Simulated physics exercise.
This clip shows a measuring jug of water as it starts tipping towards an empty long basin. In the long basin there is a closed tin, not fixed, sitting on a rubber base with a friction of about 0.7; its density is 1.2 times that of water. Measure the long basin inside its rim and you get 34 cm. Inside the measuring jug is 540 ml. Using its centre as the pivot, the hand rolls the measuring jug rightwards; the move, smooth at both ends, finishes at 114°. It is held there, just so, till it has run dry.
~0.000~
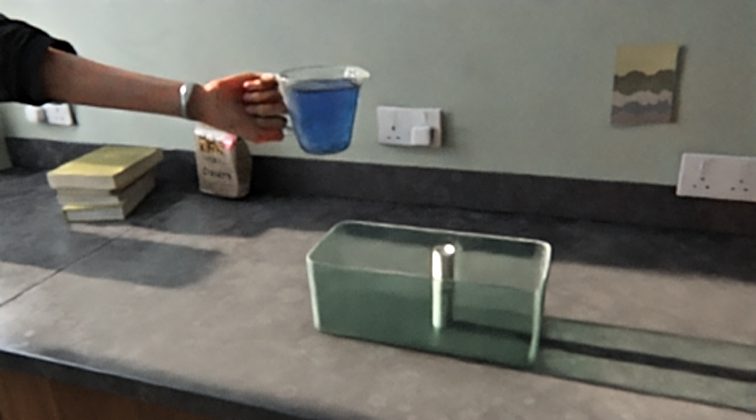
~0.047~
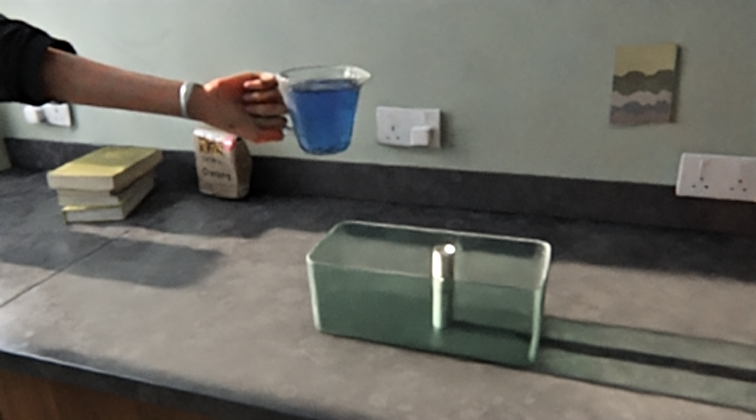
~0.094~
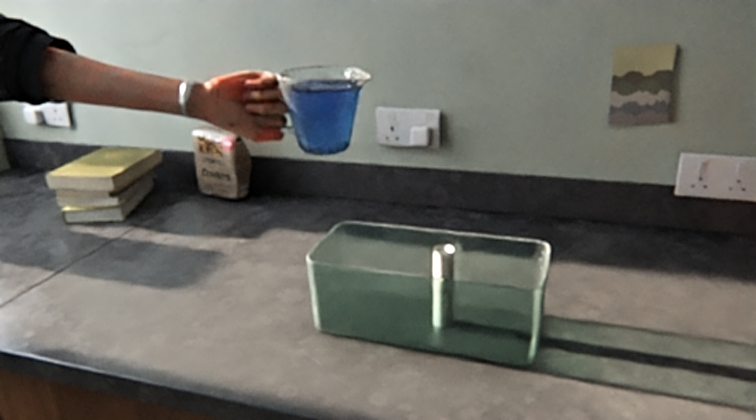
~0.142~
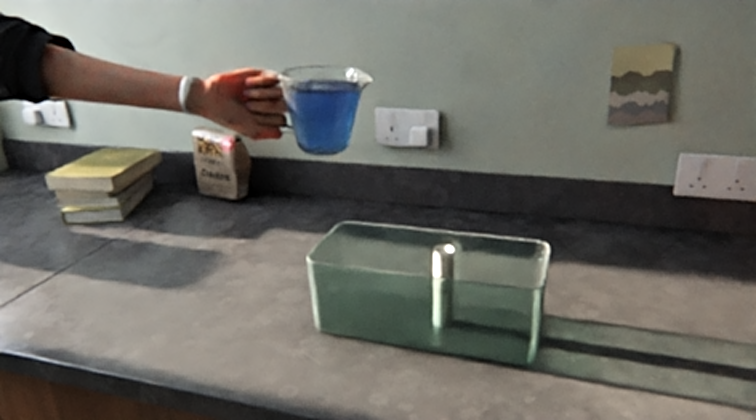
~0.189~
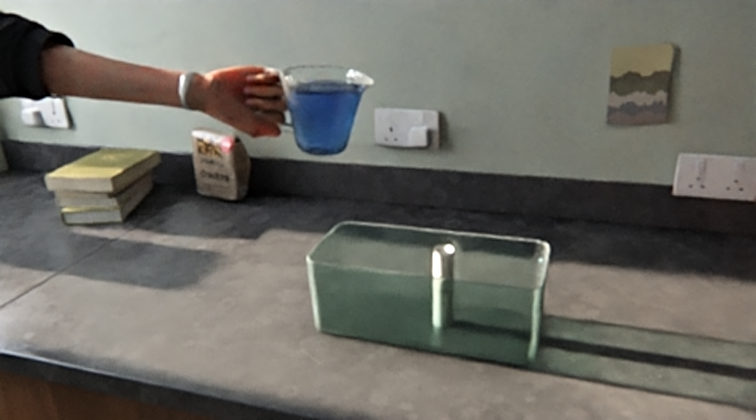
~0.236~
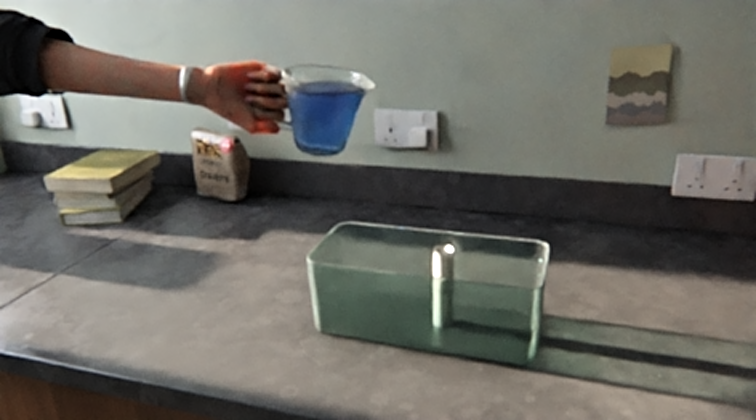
A hand holding a jug of blue liquid tilts it slightly rightwards above a clear basin with a metallic cylinder inside.
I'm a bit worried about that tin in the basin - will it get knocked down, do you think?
Yes, I think it will go over.
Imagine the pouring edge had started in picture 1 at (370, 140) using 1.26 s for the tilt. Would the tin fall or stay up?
After that, the tin stays vertical.
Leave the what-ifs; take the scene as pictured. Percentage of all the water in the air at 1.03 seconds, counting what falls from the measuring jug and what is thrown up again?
20 in a hundred, give or take.
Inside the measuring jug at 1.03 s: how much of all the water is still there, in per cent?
8 in a hundred, give or take.
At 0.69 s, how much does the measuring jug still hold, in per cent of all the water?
Roughly 66 per cent.
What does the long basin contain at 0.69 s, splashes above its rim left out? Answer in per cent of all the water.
About 7 per cent.
Then, 0.69 s in, the tilt is 66° and 67 per cent is still to pour; the tin stands where it began.
Then, 1.03 s in, the tilt is 105° and 8 per cent is still to pour; the tin leans 51°.
Then, 1.38 s in, the tilt is 114° and 0 per cent is still to pour; the tin lies on its side.
Then, 1.76 s in, the tilt is 114° and 0 per cent is still to pour; the tin lies on its side.
Finally, the tin lies on its side.
